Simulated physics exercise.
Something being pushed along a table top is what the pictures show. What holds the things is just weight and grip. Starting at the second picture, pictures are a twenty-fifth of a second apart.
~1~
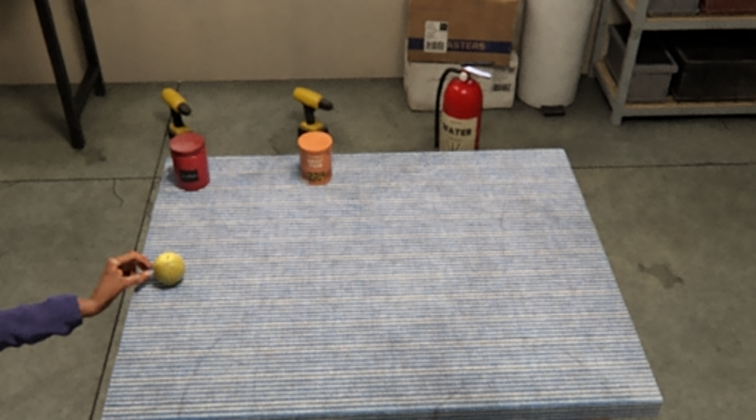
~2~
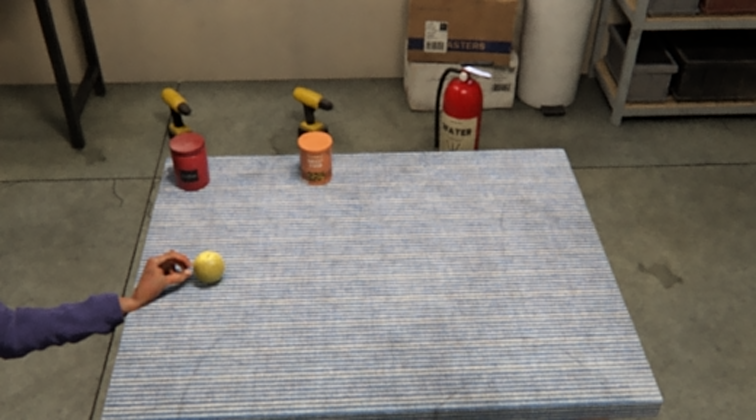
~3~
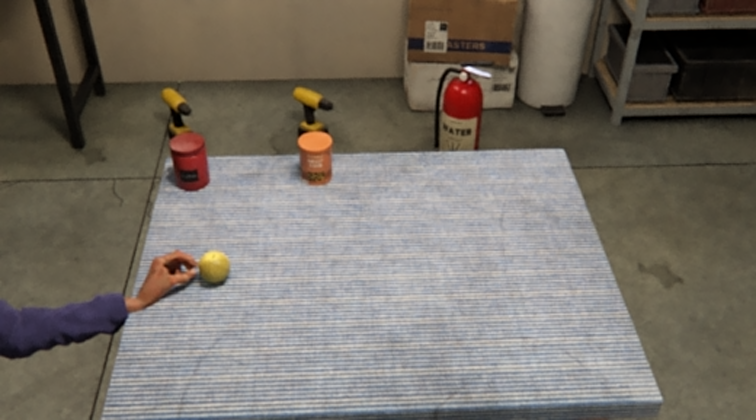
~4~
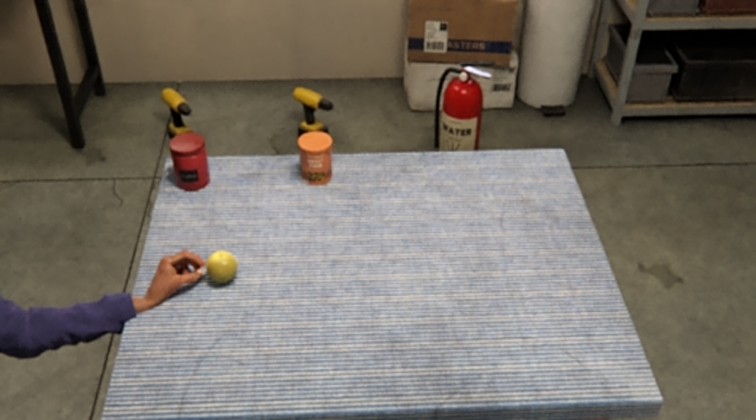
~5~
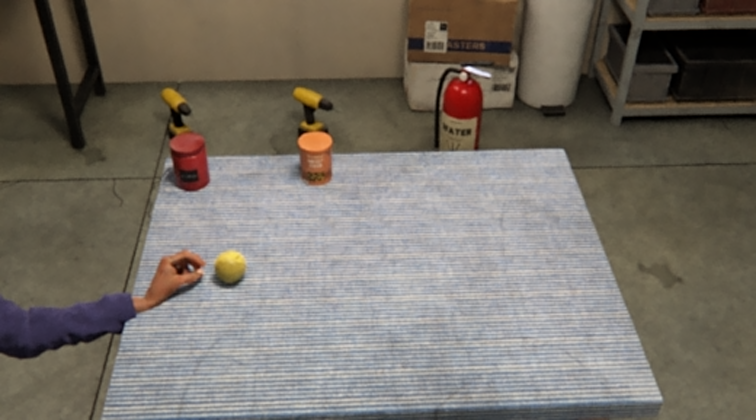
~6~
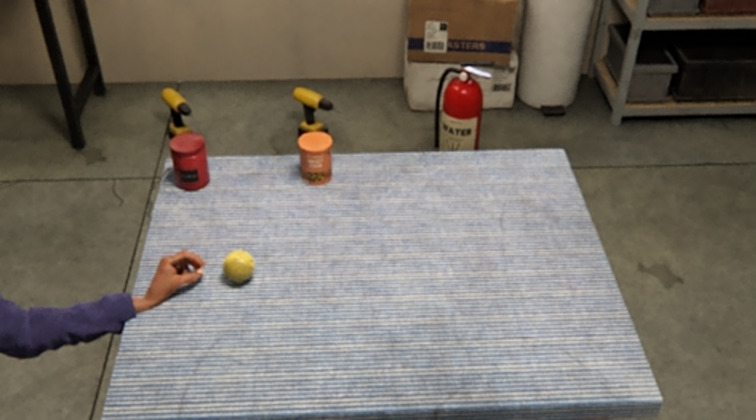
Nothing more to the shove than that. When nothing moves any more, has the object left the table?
No, it is still on the table.
Then, 0.20 s past the last view, yellow apple displaced well along near (277, 266).
Then, 0.40 s past the last view, yellow apple displaced well along near (309, 265).
Then, 0.70 s past the last view, yellow apple displaced well along near (347, 264).
Then, 1.10 s past the last view, yellow apple displaced well along near (377, 263).
Finally, moved from the start, yellow apple. Final places as the last picture's camera would see them, yellow apple near (386, 262).
